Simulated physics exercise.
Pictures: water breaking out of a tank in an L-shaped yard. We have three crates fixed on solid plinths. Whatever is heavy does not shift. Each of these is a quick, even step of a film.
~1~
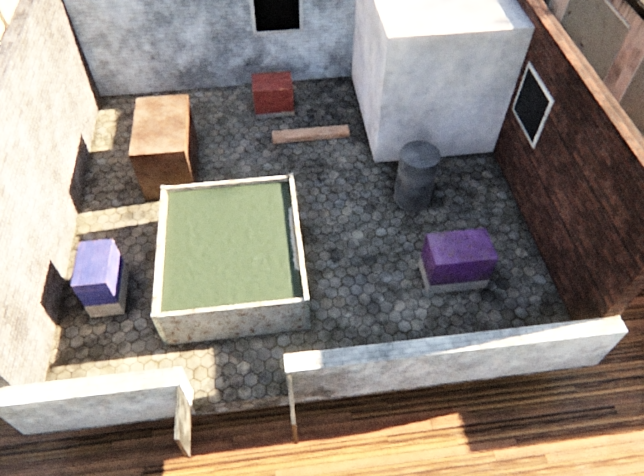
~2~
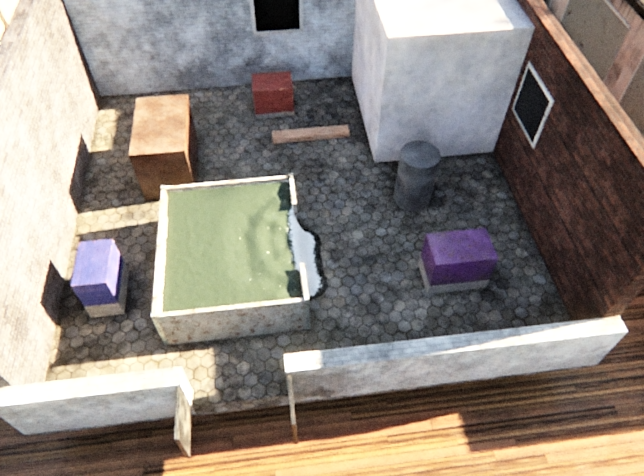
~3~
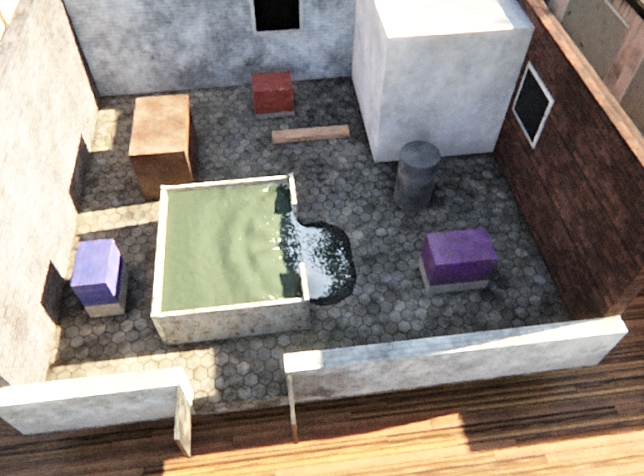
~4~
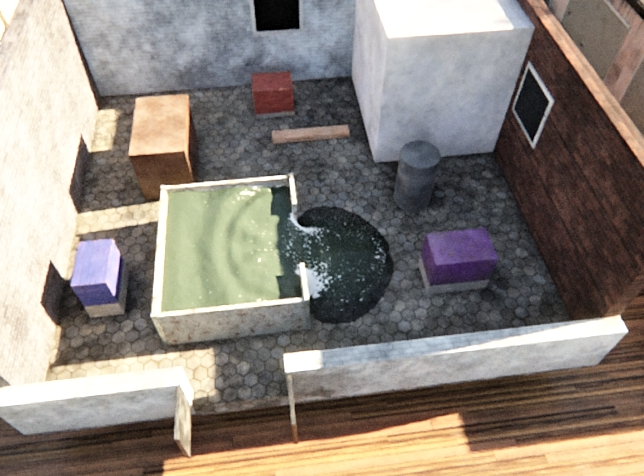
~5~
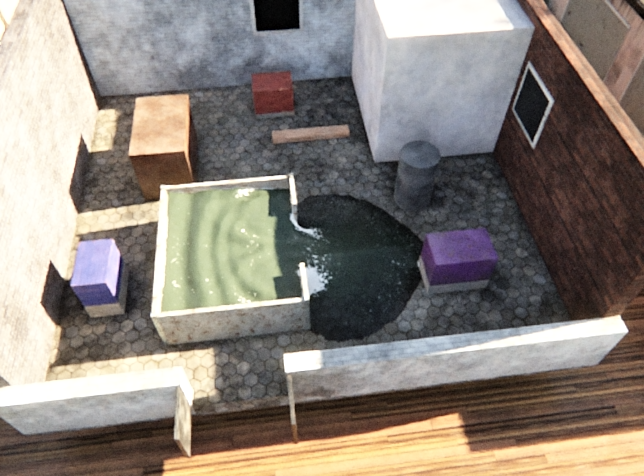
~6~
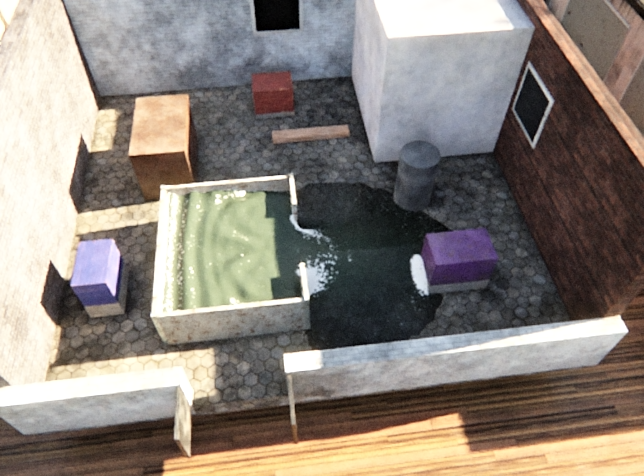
In a walled paved yard, green water bursting through a tank's right side, spreading across the paving and reaching a purple block.
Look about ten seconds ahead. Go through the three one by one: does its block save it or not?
The red crate will come out dry; the purple crate will come out wet; the blue crate will come out dry.
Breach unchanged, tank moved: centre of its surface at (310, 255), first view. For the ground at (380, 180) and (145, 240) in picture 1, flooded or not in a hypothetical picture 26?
The first spot is inundated and the second is not reached.
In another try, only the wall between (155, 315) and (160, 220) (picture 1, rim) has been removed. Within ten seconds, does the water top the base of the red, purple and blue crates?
Here's how it goes: The red crate is swamped, the purple crate is left untouched, and the blue crate is swamped.
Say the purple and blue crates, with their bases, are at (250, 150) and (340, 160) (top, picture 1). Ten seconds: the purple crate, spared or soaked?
My reading: The purple one remains dry.
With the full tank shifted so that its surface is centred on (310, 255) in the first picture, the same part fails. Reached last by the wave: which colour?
That is the crate marked red.
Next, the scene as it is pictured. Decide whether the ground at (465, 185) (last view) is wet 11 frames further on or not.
Answer: Flooding.
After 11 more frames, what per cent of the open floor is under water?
About 35 per cent.
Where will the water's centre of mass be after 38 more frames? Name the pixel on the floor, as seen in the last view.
The water centres close to (356, 253).
A moment on, water covers 25 % of the floor; the red crate not reached, the purple crate water round its plinth, the blue crate not reached.
Next, water covers 35 % of the floor; the red crate not reached, the purple crate water round its plinth, the blue crate not reached.
Then, water covers 45 % of the floor; the red crate not reached, the purple crate water round its plinth, the blue crate not reached.
Later, water covers 65 % of the floor; the red crate water round its plinth, the purple crate water round its plinth, the blue crate water round its plinth.
In the end, water covers 90 % of the floor; the red crate stayed above the water, the purple crate was topped, the blue crate stayed above the water.
